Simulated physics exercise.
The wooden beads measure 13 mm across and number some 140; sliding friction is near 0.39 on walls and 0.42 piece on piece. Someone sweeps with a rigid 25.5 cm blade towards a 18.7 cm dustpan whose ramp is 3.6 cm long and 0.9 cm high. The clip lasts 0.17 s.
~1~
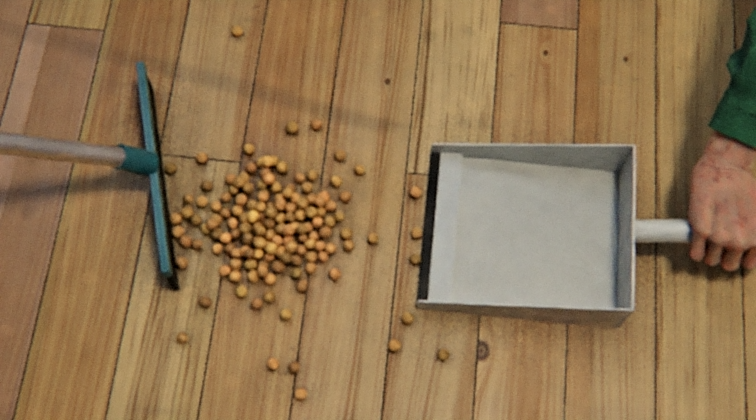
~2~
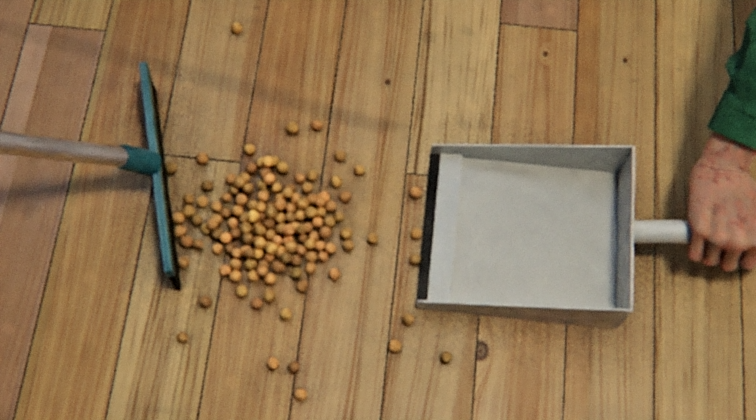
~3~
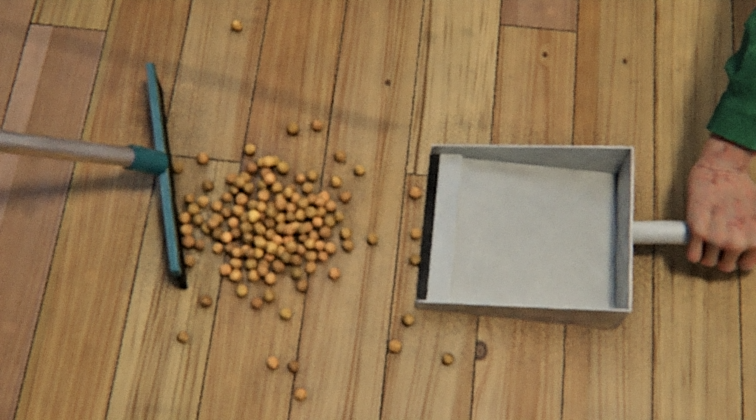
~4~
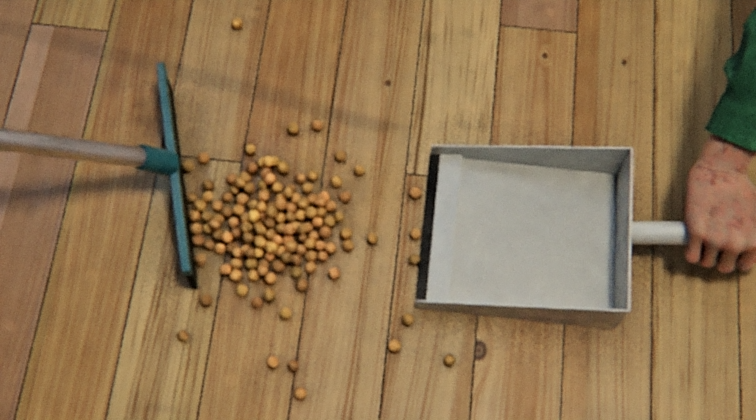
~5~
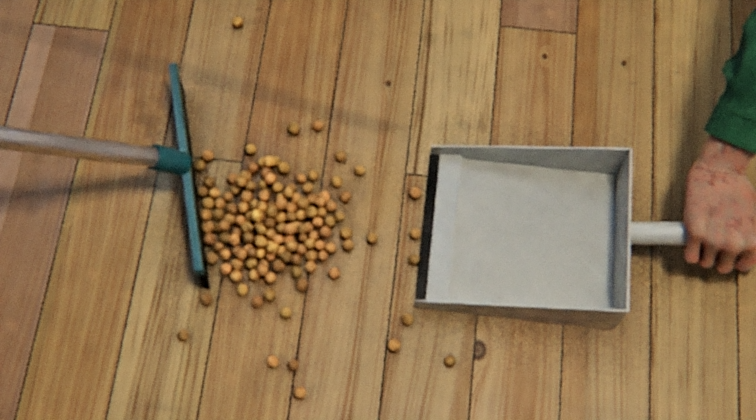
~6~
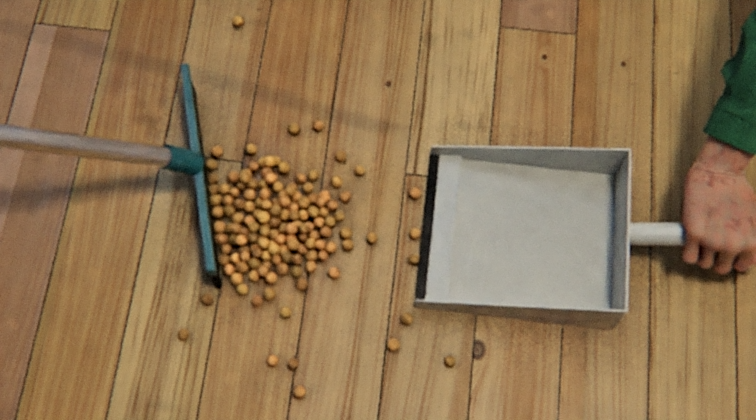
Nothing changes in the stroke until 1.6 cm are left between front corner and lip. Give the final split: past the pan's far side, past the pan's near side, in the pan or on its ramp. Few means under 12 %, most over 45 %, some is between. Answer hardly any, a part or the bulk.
Far side: A part, near side: A part, pan: A part.
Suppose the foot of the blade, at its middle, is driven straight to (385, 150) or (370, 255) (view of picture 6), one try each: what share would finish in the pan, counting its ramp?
Some 30 and 10 per cent.
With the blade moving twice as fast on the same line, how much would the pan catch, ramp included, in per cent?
It would be near 25 per cent.
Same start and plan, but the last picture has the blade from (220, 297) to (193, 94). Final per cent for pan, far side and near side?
Pan 5, far 15, near 20.
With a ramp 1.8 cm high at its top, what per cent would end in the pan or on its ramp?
Then about 20 per cent.
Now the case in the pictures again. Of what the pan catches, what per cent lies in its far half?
About 40 per cent.
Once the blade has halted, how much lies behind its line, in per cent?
Some 15 per cent.
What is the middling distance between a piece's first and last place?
Some 16 cm.
Then, 0.27 s after the last picture, middle of the blade 16 cm from the lip; 0 % over the lip, far side 10 %, near side 15 %.
Then, 0.45 s after the last picture, middle of the blade 9 cm from the lip; 0 % over the lip, far side 15 %, near side 15 %.
Then, 0.76 s after the last picture, middle of the blade 5 cm from the lip; 25 % over the lip, far side 20 %, near side 15 %.
In the end, far side 20 %, near side 15 %, pan 25 %, in front of the lip or behind the blade 40 %.
